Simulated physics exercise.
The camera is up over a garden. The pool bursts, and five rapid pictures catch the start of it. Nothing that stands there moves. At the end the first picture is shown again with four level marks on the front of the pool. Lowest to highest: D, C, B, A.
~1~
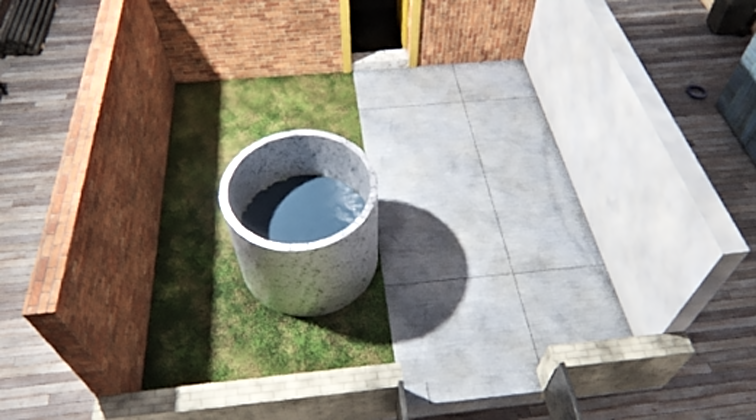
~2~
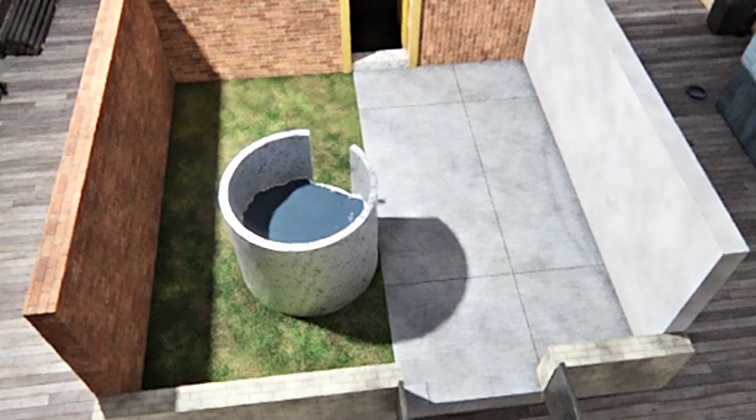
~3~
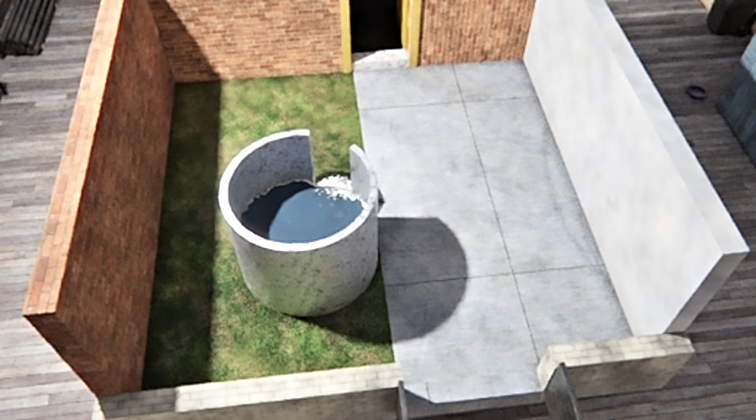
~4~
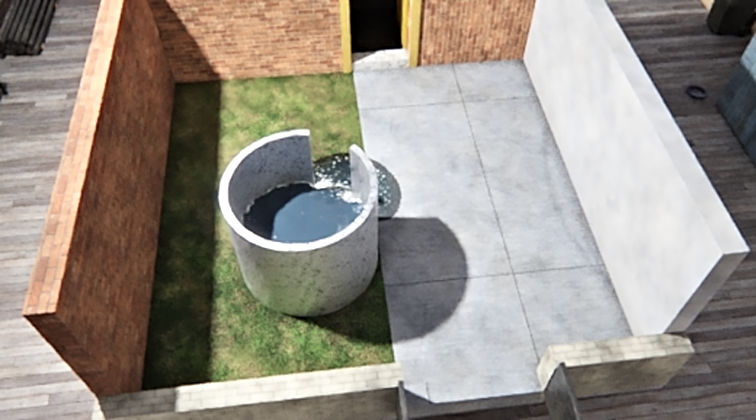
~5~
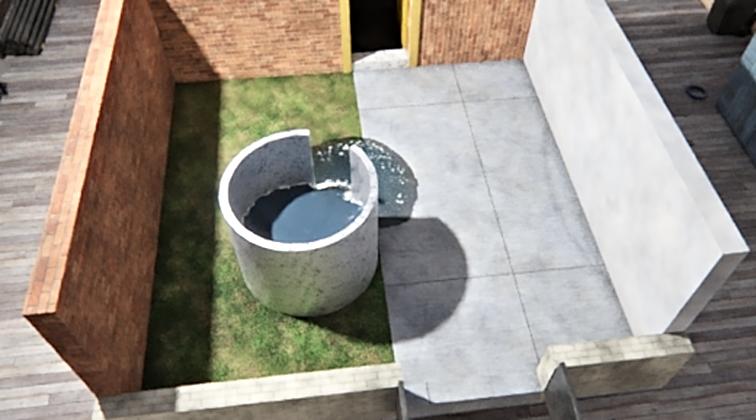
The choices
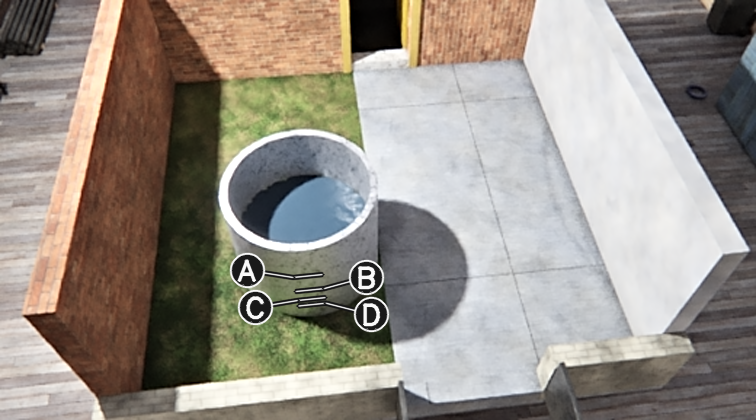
A walled garden on grey wooden planks is seen from above by a still camera, half grass on the left and half pale paving on the right. Brick walls with a yellow-framed doorway, a white right-hand wall and a round, speckled grey tank of dark water are in view. A gap appears in the tank's far right side, and foaming water pours through, spreading across grass and paving behind it.
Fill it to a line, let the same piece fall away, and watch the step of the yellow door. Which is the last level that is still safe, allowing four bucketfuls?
It is A.
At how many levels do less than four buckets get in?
All of the four.
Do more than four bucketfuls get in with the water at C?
No.
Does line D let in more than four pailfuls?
No.
On the marked copy, A at (307, 276); B at (310, 290); C at (311, 299); D at (312, 304); from the bottom up D, C, B, A.
For line A, a bucket or two gets in.
For line B, nothing gets over.
For line C, nothing gets over.
For line D, nothing gets over.
